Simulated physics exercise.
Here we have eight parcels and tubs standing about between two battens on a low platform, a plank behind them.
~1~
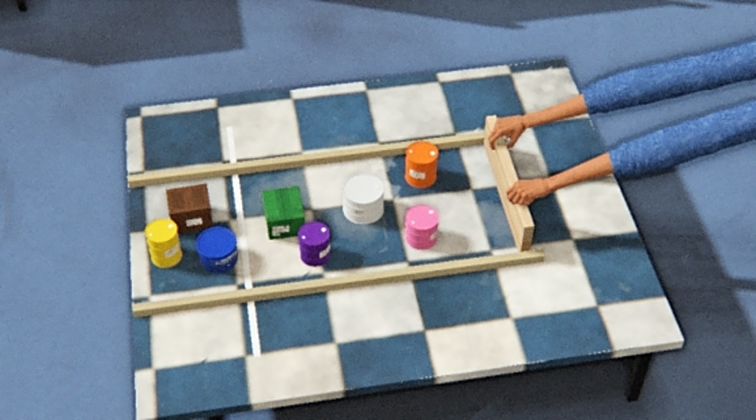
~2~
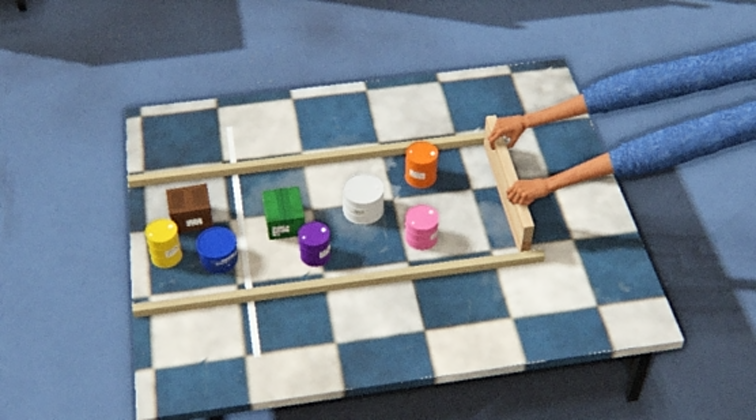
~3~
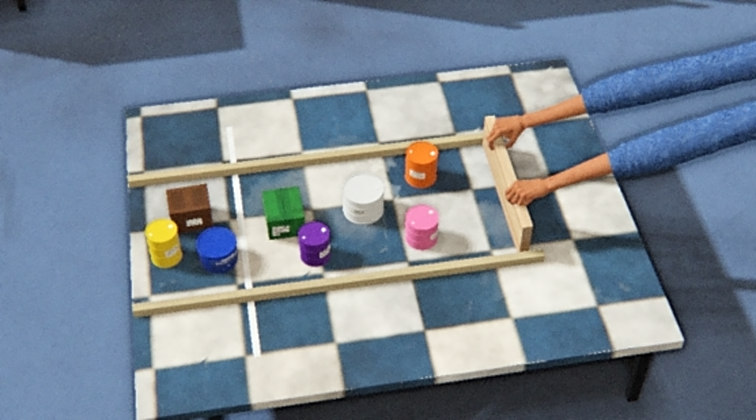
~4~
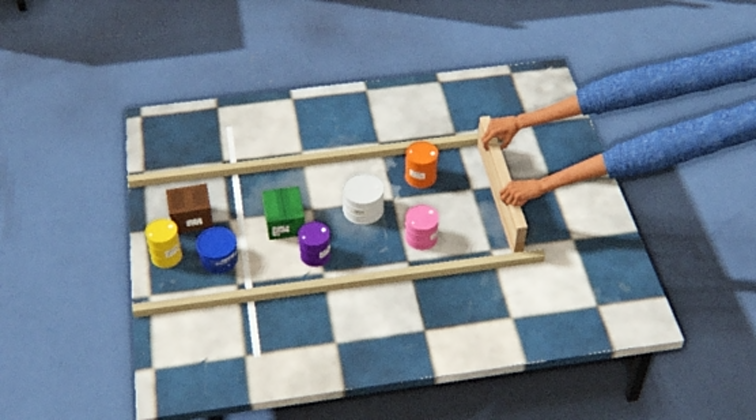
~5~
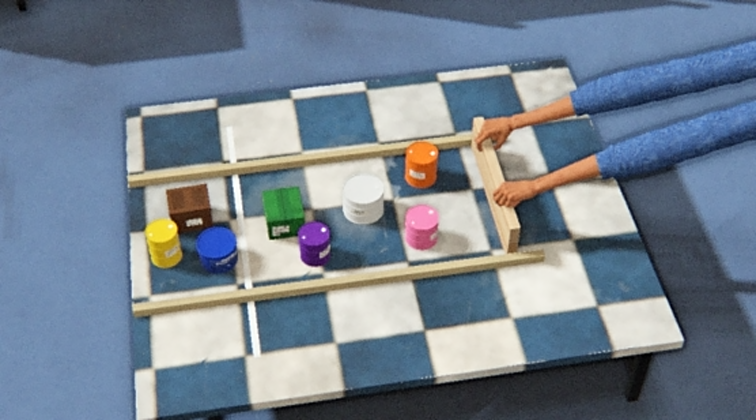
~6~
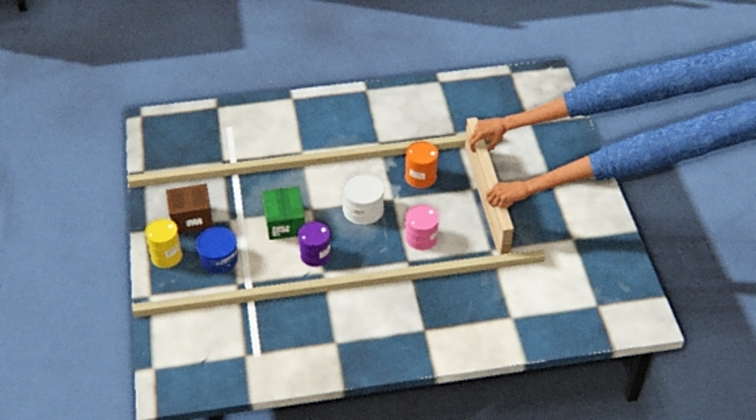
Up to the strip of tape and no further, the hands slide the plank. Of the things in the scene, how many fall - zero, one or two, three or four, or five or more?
Count: Nil.
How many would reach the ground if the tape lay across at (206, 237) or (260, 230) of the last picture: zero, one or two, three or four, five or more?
Taking the two places as listed: 1 or 2, then no fall at all.
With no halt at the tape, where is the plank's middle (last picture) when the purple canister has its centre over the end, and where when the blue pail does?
The purple canister puts it at (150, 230), the blue pail at (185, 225).
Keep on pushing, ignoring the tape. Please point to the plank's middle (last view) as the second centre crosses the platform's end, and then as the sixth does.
In pixels, around (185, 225) followed by around (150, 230).
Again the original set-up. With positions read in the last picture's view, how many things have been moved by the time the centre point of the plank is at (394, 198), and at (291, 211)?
The first number is 2, the next one 7.
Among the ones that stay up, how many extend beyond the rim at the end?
The overhang total is 0.
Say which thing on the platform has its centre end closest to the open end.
Foremost, the yellow canister.
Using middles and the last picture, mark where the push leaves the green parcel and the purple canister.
The first ends close to (191, 242), the second close to (204, 274).
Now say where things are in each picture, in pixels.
The first frame shows yellow canister (164, 243); brown tote (190, 209); blue pail (218, 250); plank (507, 184); tape (242, 232).
The second frame shows brown tote (190, 210); white canister (363, 199).
The third frame shows blue pail (218, 251); green parcel (284, 213).
The fourth frame shows yellow canister (164, 243); orange canister (422, 165).
The fifth frame shows brown tote (190, 210); plank (495, 185).
The sixth frame shows yellow canister (164, 243); brown tote (190, 210); blue pail (218, 251); plank (488, 186); tape (242, 232).
A little later, none off yet; yellow canister at rest near (164, 243); brown tote at rest near (190, 210); blue pail at rest near (218, 251).
When it is over, the number that fall off is zero.
